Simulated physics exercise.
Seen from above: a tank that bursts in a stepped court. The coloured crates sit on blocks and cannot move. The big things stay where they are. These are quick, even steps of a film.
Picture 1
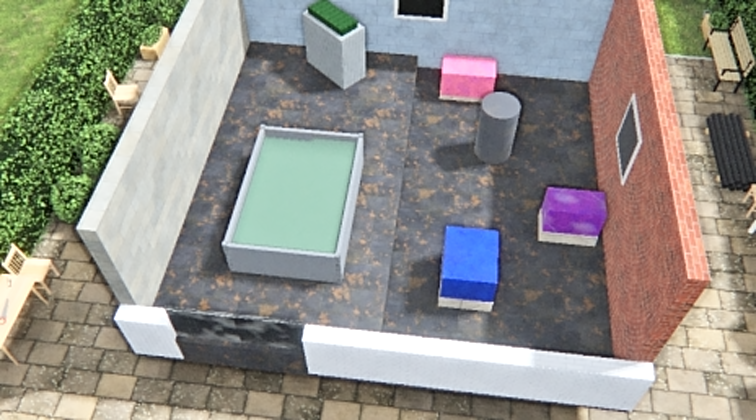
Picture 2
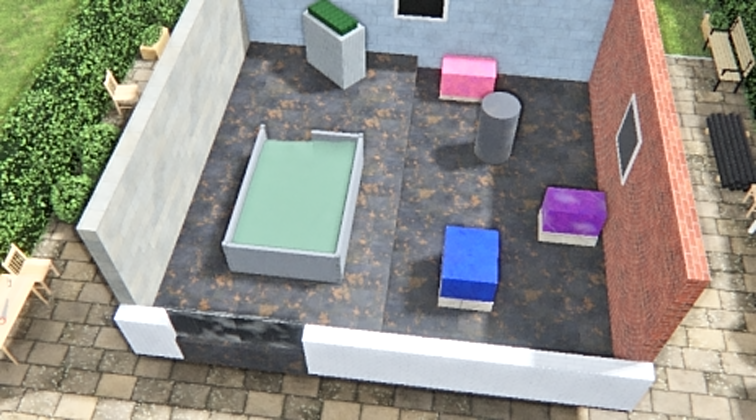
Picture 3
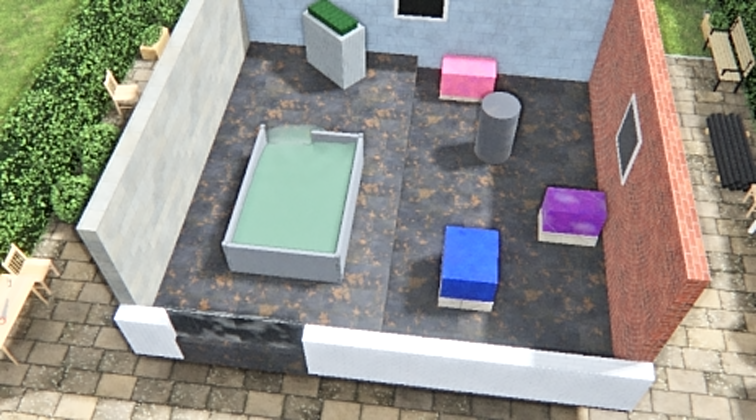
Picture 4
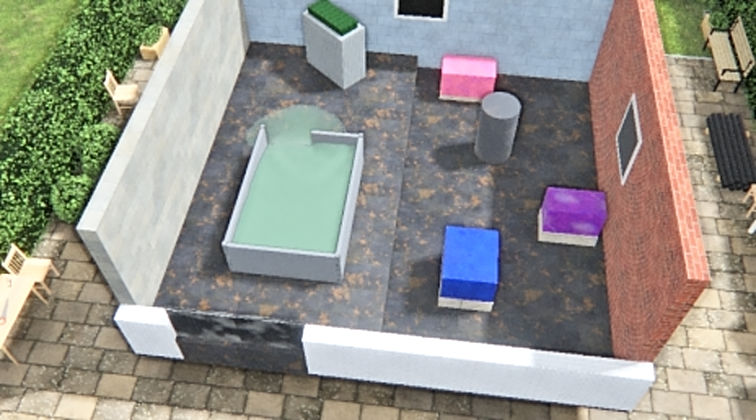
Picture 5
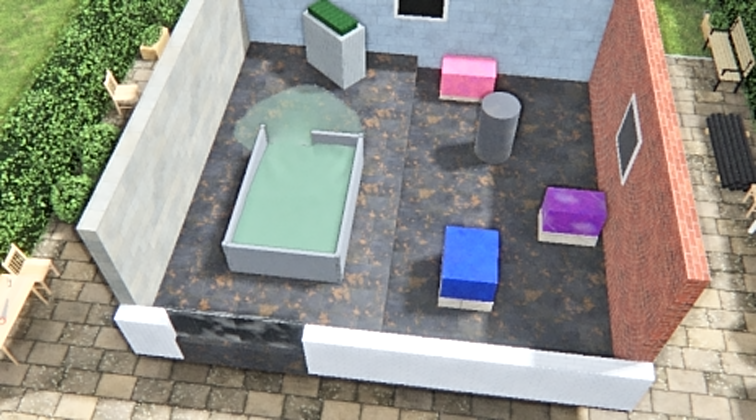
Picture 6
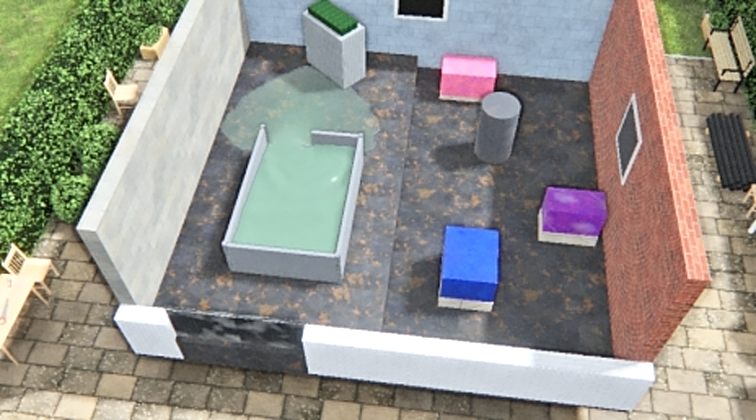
At first, pale green water sits still in a grey rectangular tank inside a walled court, with pink, purple and blue blocks and a grey cylinder to the right. Then a gap opens in the tank's far side, and water pours out, spreading across the dark floor in a widening rounded sheet.
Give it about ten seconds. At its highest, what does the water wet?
In the end: The purple crate stays dry; the blue crate stays dry; the pink crate gets wet.
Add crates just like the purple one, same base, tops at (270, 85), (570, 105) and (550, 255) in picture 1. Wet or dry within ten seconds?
One after the other: Gets wet, keeps dry, keeps dry.
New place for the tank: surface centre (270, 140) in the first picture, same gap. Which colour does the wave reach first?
It is the crate marked pink.
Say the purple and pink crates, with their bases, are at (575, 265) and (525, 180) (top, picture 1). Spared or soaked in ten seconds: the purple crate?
Then: Purple stays dry.
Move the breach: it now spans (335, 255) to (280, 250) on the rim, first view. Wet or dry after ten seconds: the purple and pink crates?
Then: The purple crate remains dry, the pink crate stays dry.
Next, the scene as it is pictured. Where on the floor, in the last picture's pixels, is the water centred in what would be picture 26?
Near (306, 148).
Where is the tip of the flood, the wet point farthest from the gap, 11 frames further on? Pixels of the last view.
At about (464, 73).
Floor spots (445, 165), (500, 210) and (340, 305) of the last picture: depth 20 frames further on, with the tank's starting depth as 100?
About 0, 0 and 0 per cent.
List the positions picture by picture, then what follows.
Still water in the tank at (298, 190), in the first frame.
Water pours out on the tank's far side and has run to a hidden place, in the second frame.
The front is at a hidden place, out from the gap on the tank's far side, in the third frame.
Water pours out on the tank's far side and has run to (315, 110), in the fourth frame.
The front is at (304, 88), out from the gap on the tank's far side, in the fifth frame.
The front is at (303, 71), out from the gap on the tank's far side, in the sixth frame.
A moment on, water covers 20 % of the floor; the purple crate not reached, the blue crate not reached, the pink crate not reached.
Next, water covers 25 % of the floor; the purple crate not reached, the blue crate not reached, the pink crate water round its plinth.
Then, water covers 30 % of the floor; the purple crate not reached, the blue crate not reached, the pink crate water round its plinth.
Later, water covers 60 % of the floor; the purple crate not reached, the blue crate not reached, the pink crate water round its plinth.
In the end, water covers 90 % of the floor; the purple crate stayed above the water, the blue crate stayed above the water, the pink crate was topped.
